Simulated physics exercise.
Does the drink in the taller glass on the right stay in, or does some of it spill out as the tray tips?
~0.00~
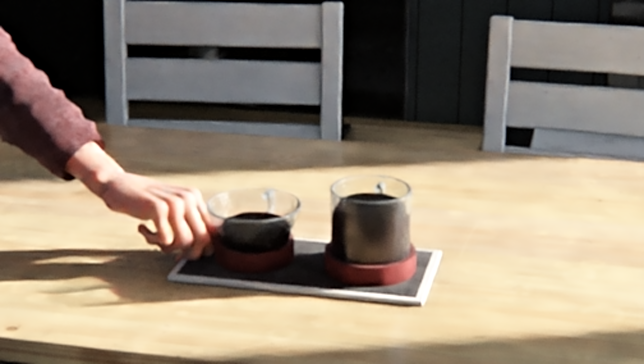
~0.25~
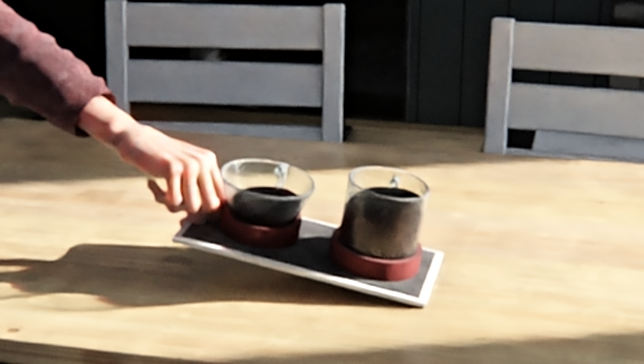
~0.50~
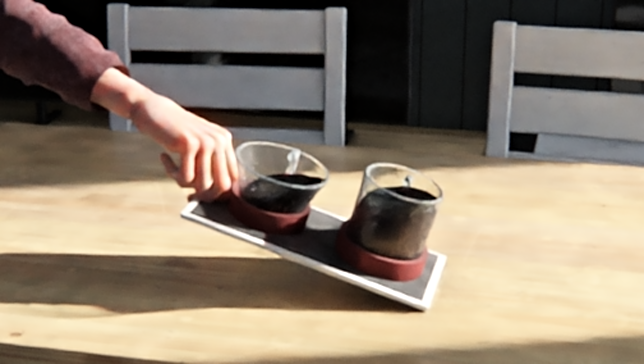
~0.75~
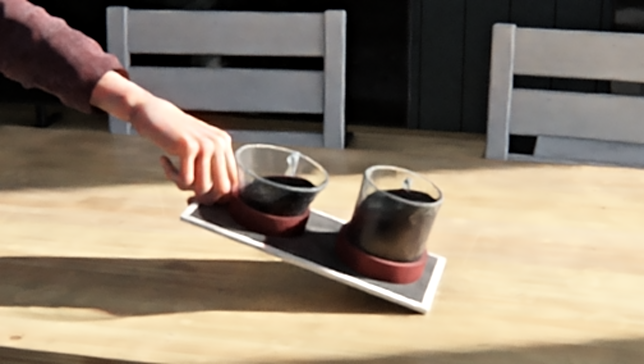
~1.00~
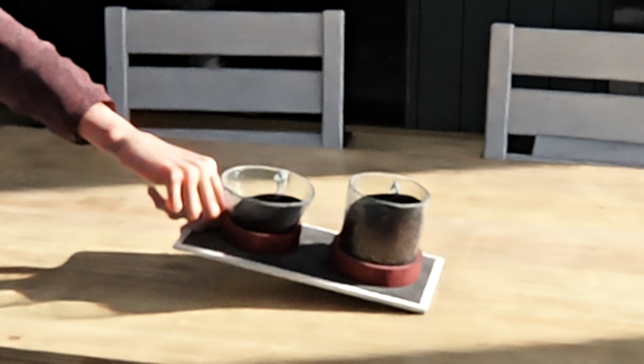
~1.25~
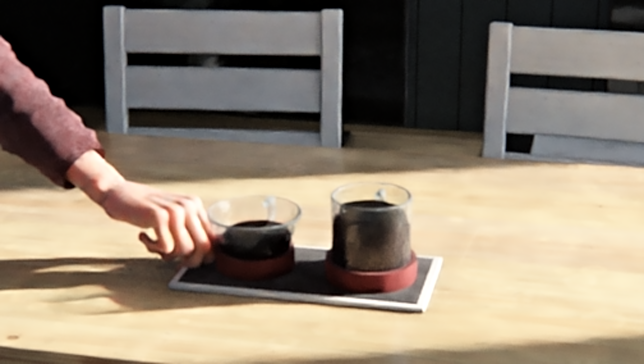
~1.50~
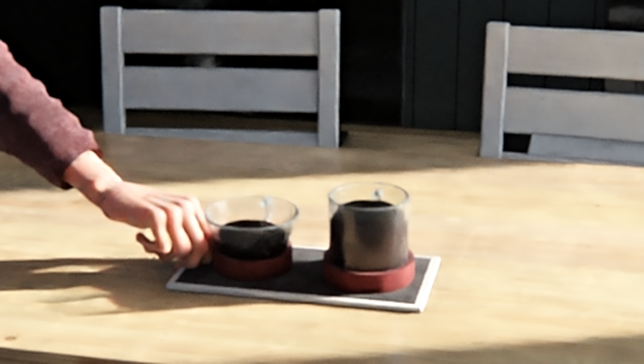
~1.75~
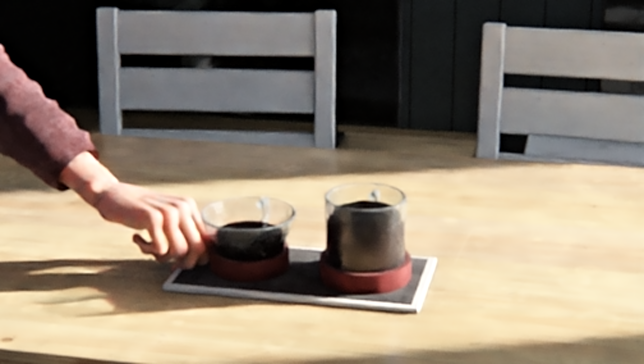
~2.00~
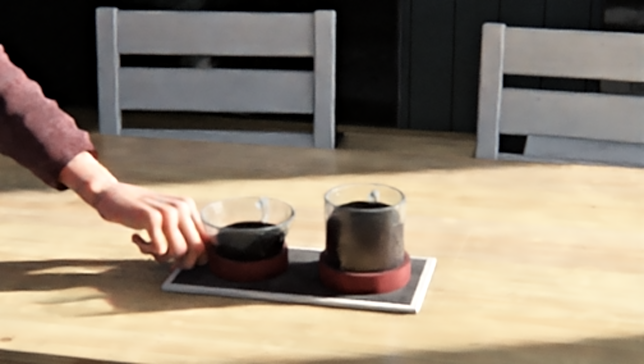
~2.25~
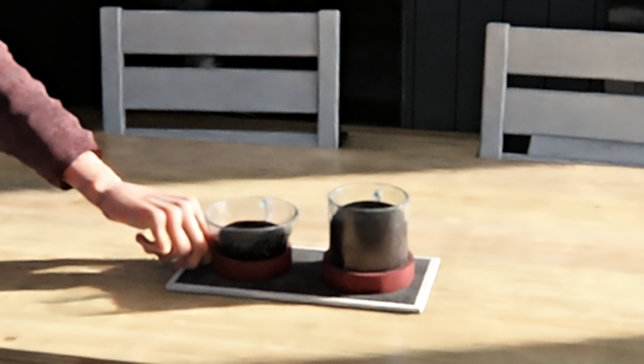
The drink stays in the taller glass. It leans with the tray and is set level again with no visible spill.
